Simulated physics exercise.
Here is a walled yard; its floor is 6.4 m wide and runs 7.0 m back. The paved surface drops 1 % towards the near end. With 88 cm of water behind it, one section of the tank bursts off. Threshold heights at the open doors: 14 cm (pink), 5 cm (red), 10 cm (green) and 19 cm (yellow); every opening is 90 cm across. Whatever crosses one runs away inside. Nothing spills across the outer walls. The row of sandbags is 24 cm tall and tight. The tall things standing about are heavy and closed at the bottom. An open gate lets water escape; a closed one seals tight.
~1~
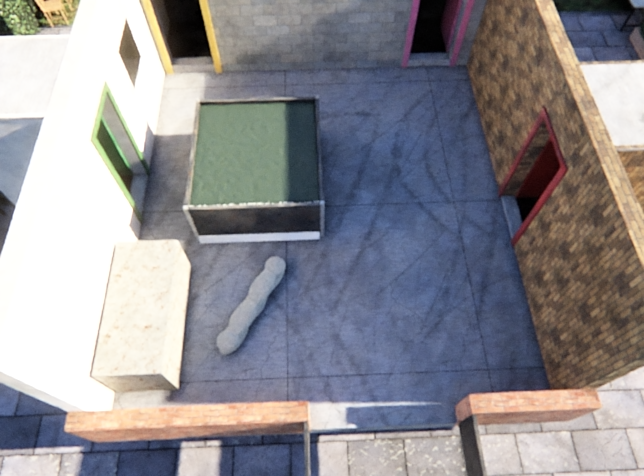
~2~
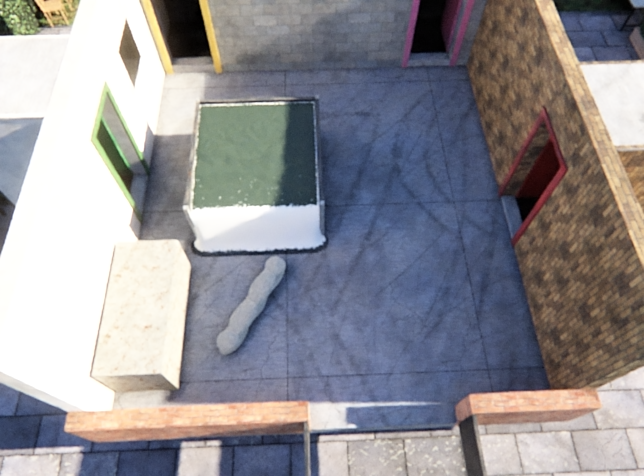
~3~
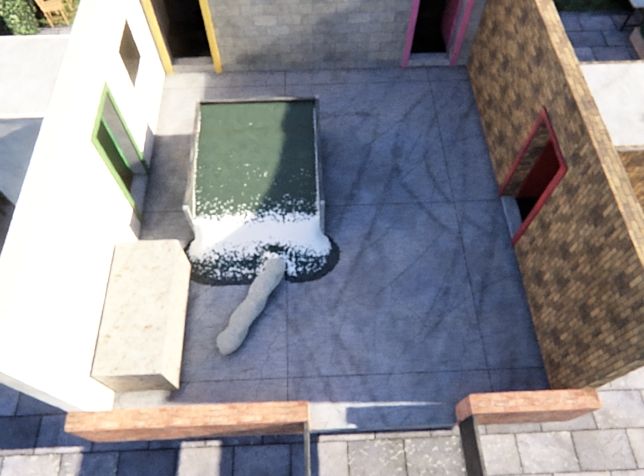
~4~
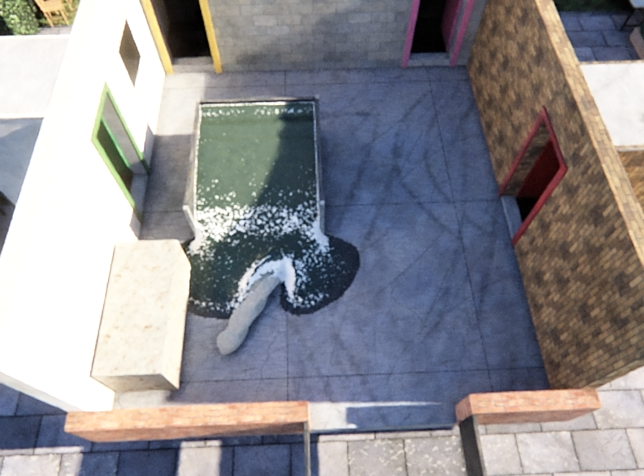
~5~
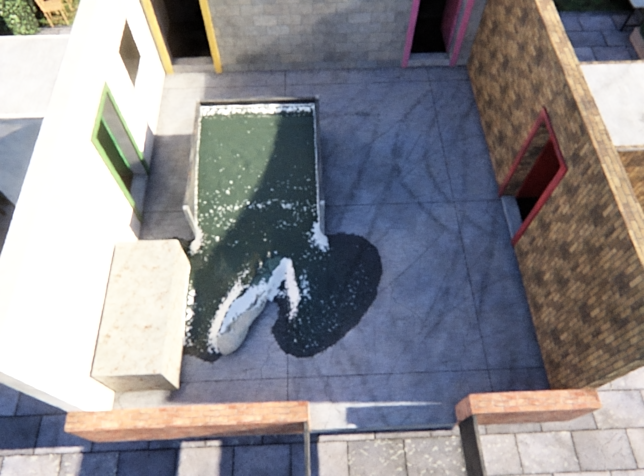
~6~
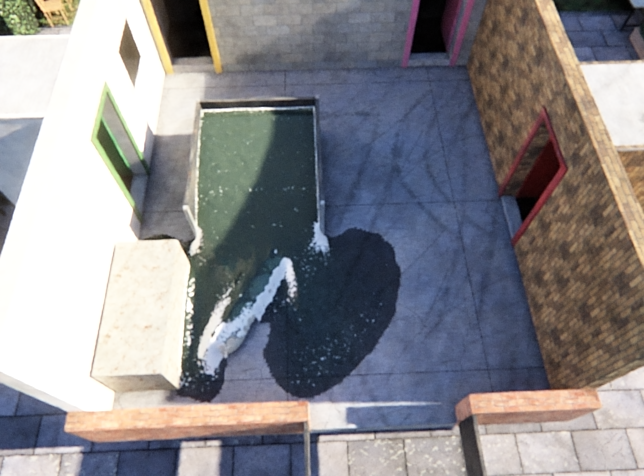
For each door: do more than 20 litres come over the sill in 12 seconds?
Door by door: At the pink door it does not reach the limit; at the red door it exceeds the limit; at the green door it keeps below the limit; at the yellow door it keeps below the limit.
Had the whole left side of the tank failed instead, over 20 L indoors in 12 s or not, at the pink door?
Then: Pink under.
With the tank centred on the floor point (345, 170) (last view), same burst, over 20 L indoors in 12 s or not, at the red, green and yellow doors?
Against that limit: Red under, green not over, yellow not over.
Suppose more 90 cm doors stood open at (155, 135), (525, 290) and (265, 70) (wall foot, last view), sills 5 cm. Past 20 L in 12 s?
In that order: Under, above, under.
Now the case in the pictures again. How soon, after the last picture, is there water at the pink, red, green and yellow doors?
Pink 5.0 s, red 3.0 s, green 0.6 s, yellow 3.6 s.
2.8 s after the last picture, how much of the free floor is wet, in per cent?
About 50 per cent.
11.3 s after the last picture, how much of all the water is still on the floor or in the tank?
About 66 per cent.
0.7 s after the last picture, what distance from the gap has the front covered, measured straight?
Roughly 4.2 m.
Then, 0.7 s after the last picture water covers 35 % of the floor and is deepest (66 cm) near (200, 416); pink door not reached, red door not reached, green door 2 cm at the sill, 0 L in, yellow door not reached.
Then, 1.5 s after the last picture water covers 40 % of the floor and is deepest (62 cm) near (111, 420); pink door not reached, red door not reached, green door 3 cm at the sill, 0 L in, yellow door not reached.
Then, 2.8 s after the last picture water covers 50 % of the floor and is deepest (39 cm) near (111, 420); pink door not reached, red door not reached, green door 8 cm at the sill, 0 L in, yellow door not reached.
Then, 6.3 s after the last picture water covers 90 % of the floor and is deepest (18 cm) near (448, 75); pink door 17 cm at the sill, 5 L in, red door 11 cm at the sill, 23 L in, green door 6 cm at the sill, 0 L in, yellow door 10 cm at the sill, 0 L in.
Then, 11.3 s after the last picture water covers 95 % of the floor and is deepest (14 cm) near (124, 419); pink door 6 cm at the sill, 9 L in, red door 4 cm at the sill, 43 L in, green door 3 cm at the sill, 0 L in, yellow door 7 cm at the sill, 0 L in.
